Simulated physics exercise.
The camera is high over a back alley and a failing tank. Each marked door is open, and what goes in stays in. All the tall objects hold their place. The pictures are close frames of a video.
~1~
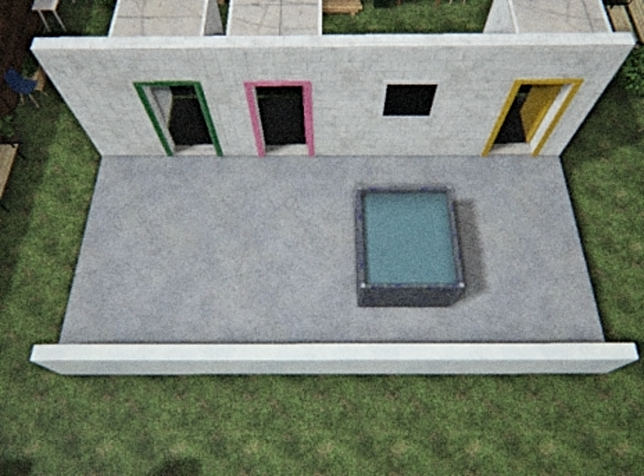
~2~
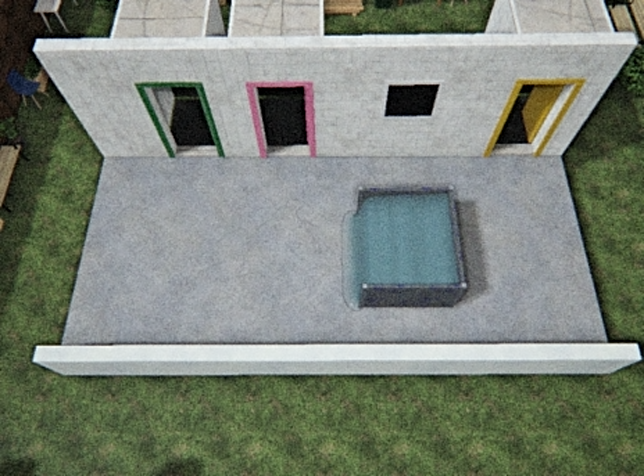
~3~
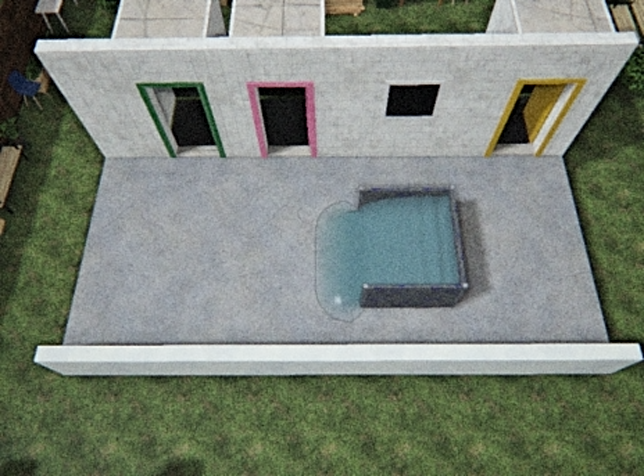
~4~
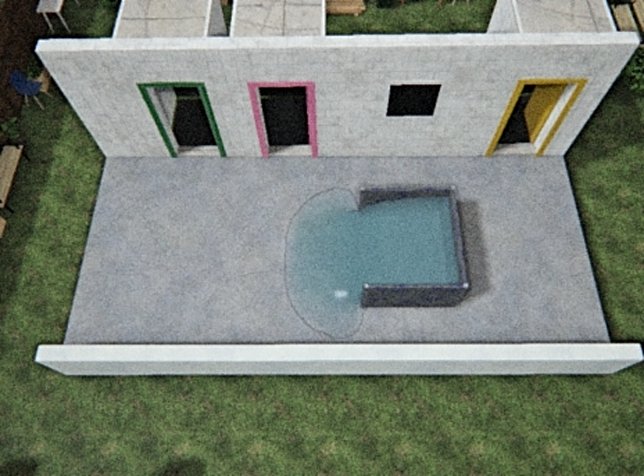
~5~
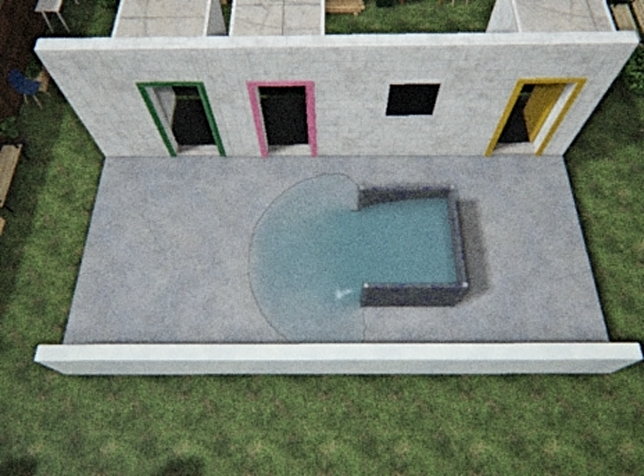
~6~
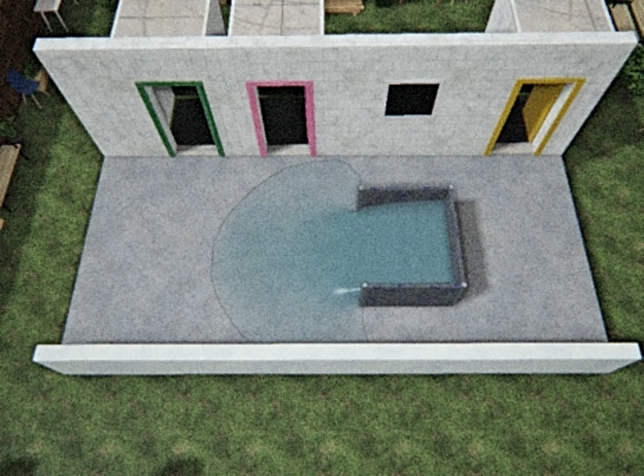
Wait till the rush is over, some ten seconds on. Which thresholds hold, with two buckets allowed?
The pink door floods; the green door floods; the yellow door holds within the limit.
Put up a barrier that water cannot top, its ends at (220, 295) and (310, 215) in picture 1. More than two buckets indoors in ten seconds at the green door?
My reading: Green is under.
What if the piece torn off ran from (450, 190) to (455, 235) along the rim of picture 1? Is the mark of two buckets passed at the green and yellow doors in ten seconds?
In short: Green door lets less in, yellow door is over.
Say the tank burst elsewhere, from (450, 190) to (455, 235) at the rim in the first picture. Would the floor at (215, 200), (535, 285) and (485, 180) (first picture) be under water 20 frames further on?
In that order: Not flooded, wet, wet.
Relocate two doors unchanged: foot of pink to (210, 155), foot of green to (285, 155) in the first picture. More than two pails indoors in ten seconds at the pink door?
My reading: Pink door passes that mark.
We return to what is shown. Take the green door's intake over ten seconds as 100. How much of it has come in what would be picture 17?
I make it 30 per cent.
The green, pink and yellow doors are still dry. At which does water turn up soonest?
I say the pink one.
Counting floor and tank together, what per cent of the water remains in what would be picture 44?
Some 34 per cent.
A moment on, water covers 55 % of the floor; the pink door under two buckets in, the green door wet at the sill, nothing in, the yellow door not reached.
Next, water covers 60 % of the floor; the pink door over two buckets in, the green door under two buckets in, the yellow door not reached.
Then, water covers 60 % of the floor; the pink door over two buckets in, the green door over two buckets in, the yellow door not reached.
Later, water covers 55 % of the floor; the pink door over two buckets in, the green door over two buckets in, the yellow door not reached.
In the end, water covers 60 % of the floor; the pink door over two buckets in, the green door over two buckets in, the yellow door not reached.
